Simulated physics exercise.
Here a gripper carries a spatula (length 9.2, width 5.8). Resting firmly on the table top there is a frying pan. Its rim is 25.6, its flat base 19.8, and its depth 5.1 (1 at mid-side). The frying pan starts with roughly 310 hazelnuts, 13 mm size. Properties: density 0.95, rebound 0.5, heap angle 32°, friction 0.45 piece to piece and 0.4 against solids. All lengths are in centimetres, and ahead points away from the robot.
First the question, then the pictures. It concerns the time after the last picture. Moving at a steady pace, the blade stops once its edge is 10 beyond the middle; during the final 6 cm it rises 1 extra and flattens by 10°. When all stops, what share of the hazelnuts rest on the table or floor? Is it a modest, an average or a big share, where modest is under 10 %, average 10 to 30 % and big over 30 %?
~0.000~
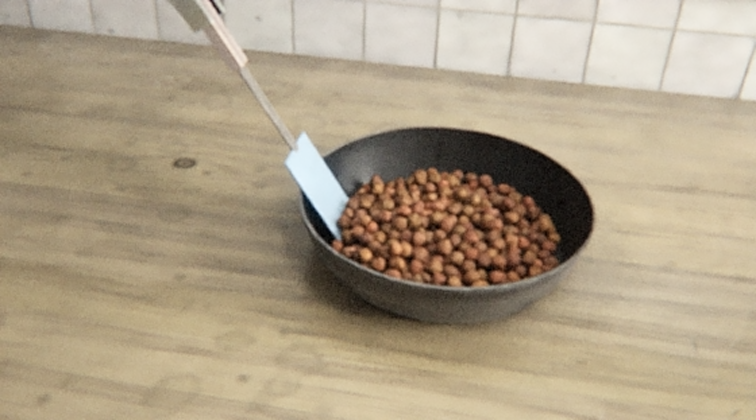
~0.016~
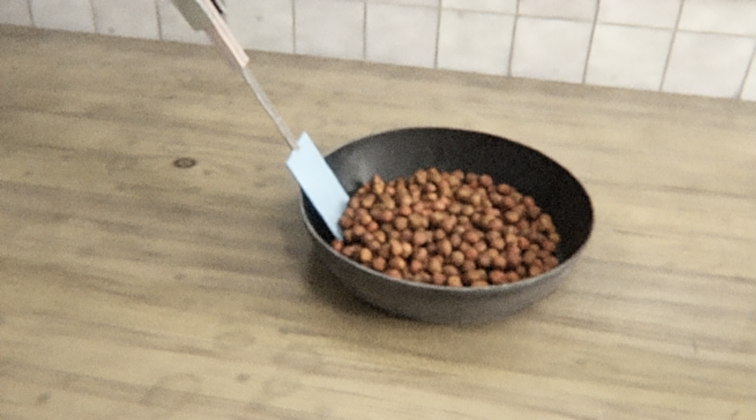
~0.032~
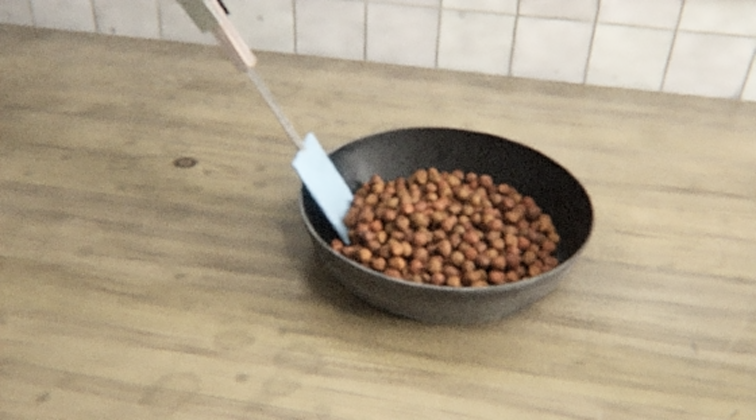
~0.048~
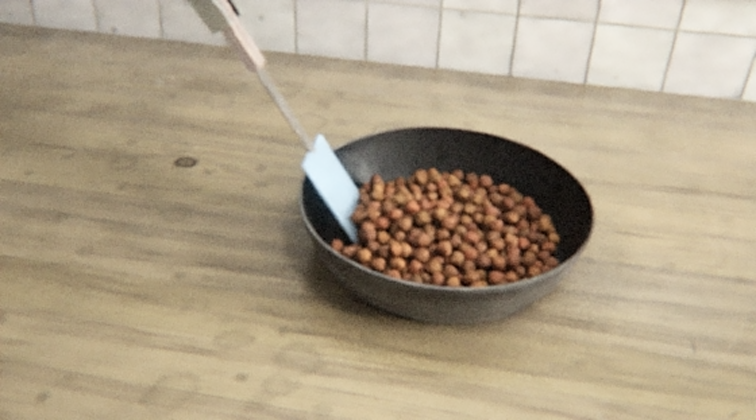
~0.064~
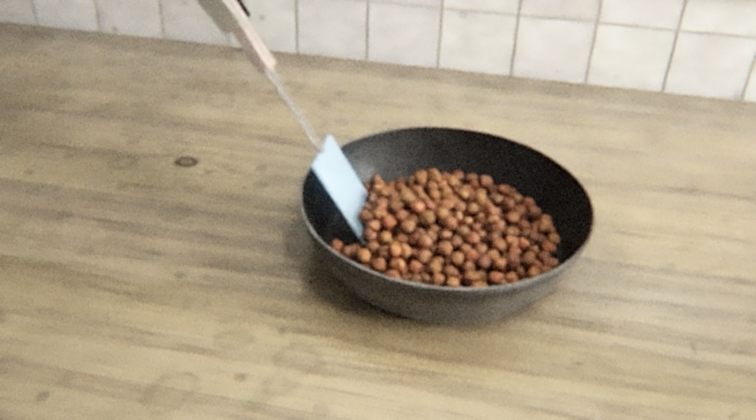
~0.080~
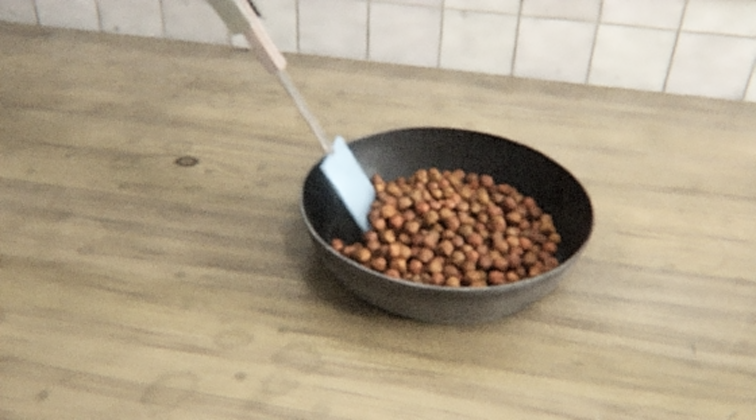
Modest.
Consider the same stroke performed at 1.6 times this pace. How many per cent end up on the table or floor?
About 10 per cent.
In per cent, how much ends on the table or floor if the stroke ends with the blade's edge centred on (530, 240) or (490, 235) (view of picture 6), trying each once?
Close to 0 and close to 0 per cent, respectively.
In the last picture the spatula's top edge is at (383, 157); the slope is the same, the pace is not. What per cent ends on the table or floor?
Near 20 in a hundred.
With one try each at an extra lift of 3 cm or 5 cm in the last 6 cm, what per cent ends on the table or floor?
5 and 5 per cent.
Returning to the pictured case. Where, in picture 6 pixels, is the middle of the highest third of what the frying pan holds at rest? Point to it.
You'll find it at about (545, 227).
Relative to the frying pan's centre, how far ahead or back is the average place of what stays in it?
Ahead, by about 3.5 cm.
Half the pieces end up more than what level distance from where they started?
Near 2 cm, measured level.
By 0.19 s, sloping 58°, highest piece 5 above the table; 314 in the frying pan.
By 0.29 s, sloping 55°, highest piece 5 above the table; 314 in the frying pan.
By 0.55 s, sloping 48°, highest piece 6 above the table; 304 in the frying pan, 7 on the table or floor, 3 on the blade or in flight.
By 1.60 s, sloping 48°, highest piece 6 above the table; 303 in the frying pan, 11 on the table or floor.
Final count, 303 in the frying pan, 11 on the table or floor. That is 4 % on the table or floor.
